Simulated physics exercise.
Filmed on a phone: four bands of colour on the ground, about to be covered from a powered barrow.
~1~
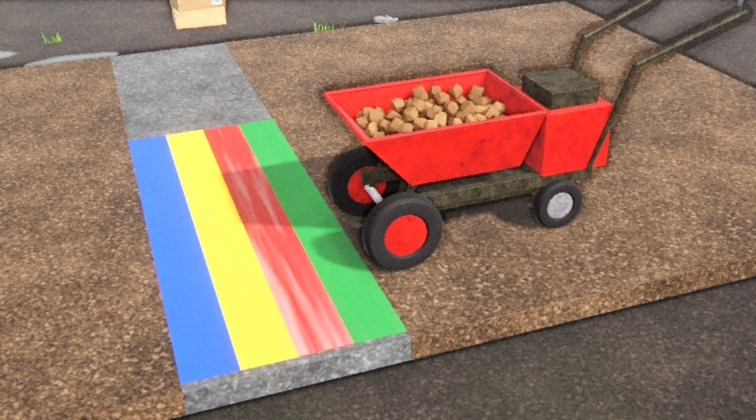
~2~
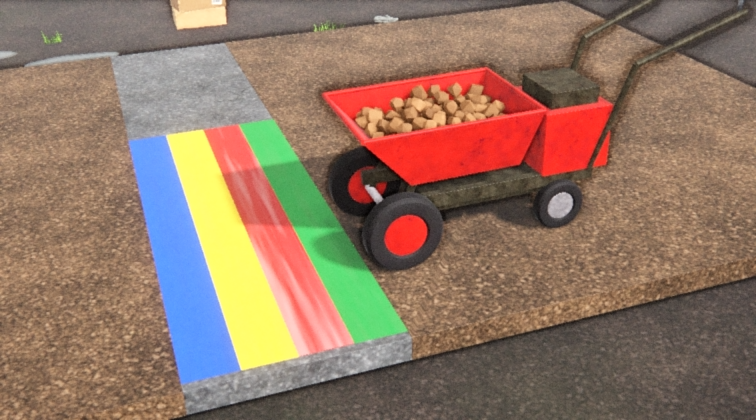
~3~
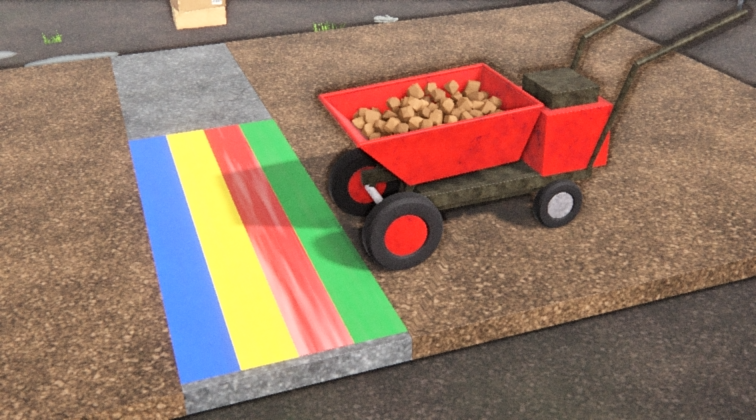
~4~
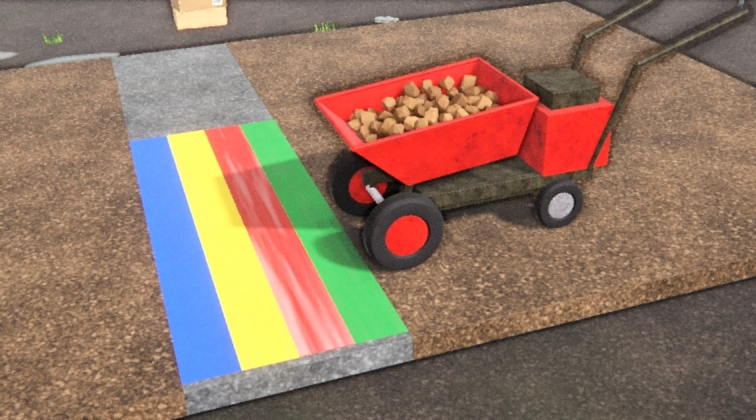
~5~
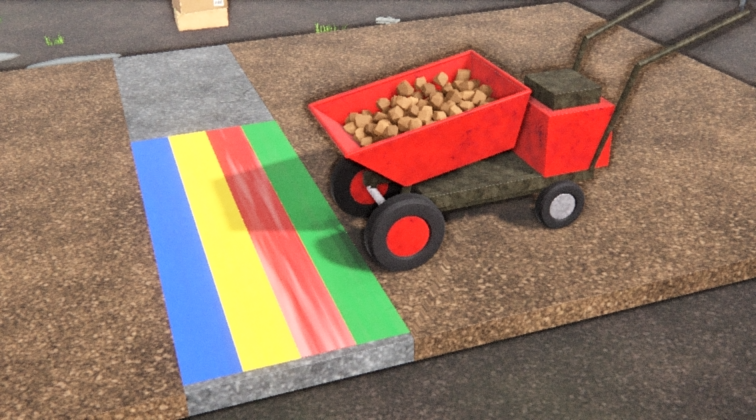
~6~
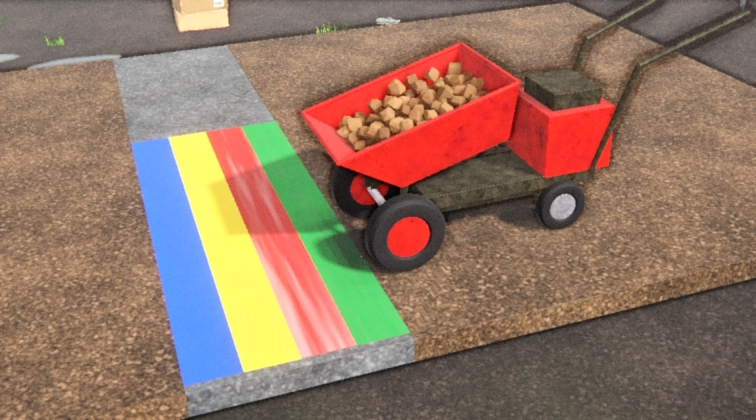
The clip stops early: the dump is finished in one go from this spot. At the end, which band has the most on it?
Most covered: The yellow band.
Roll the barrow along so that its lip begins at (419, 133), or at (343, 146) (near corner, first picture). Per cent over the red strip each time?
The first gives 40 %, the second 0 %.
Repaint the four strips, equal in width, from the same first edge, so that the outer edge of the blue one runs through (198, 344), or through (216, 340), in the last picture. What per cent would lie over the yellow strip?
Near 40 % and 30 %.
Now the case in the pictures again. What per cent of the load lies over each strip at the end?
About: Green strip 0, red strip 15, yellow strip 40, blue strip 25 per cent.
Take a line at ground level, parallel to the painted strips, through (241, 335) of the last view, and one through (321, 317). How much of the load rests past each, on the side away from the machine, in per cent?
In turn 40 and 100 in a hundred.
Soon, skip tipped steeply; all in the skip.
A while on, skip tipped steeply; most in the skip; a small part over the red strip; a small part over the yellow strip; a stray few falling.
Towards the end, skip tipped right over; a small part in the skip; a small part over the red strip; about half over the yellow strip; about a quarter over the blue strip; a small part off the paint.
Finally, skip tipped right over; a stray few in the skip; none over the green strip; about a quarter over the red strip; about a third over the yellow strip; about a quarter over the blue strip; a small part off the paint.
